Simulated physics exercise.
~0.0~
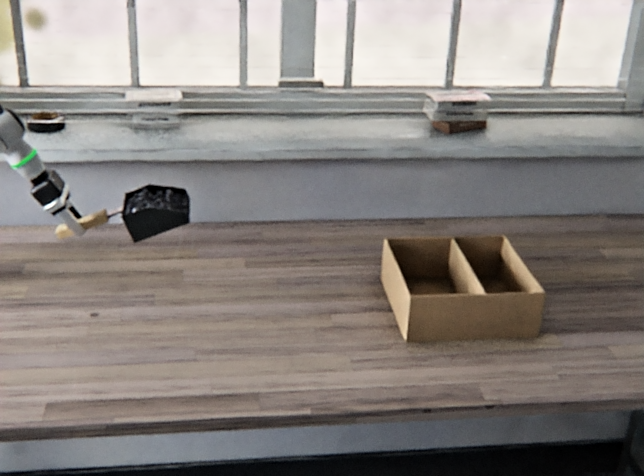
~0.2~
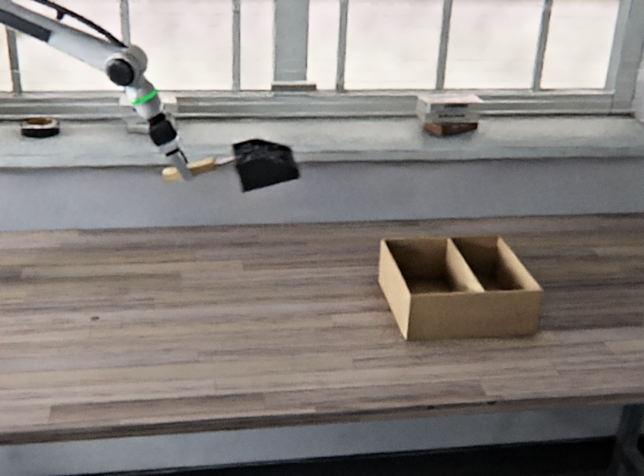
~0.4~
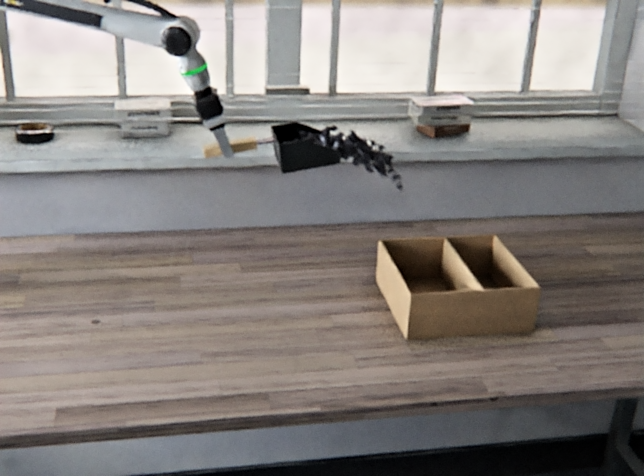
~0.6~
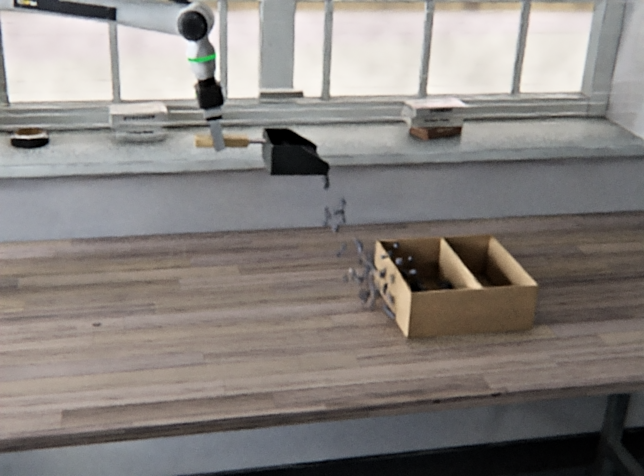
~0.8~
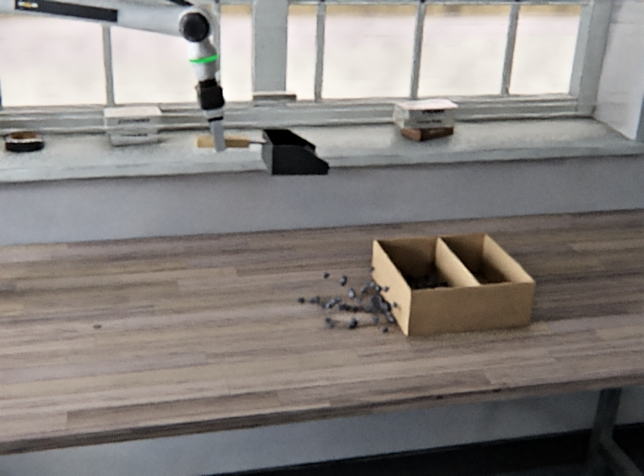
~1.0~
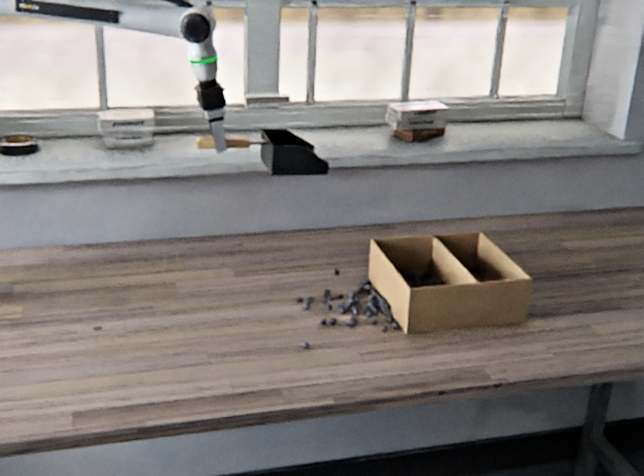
The video shows a robot arm carrying a black scoop of dark pebbles rightward and tipping it above a divided cardboard box on a wooden table. Some pebbles drop into the box's left compartment, while others scatter on the tabletop beside it as the scoop stays still.
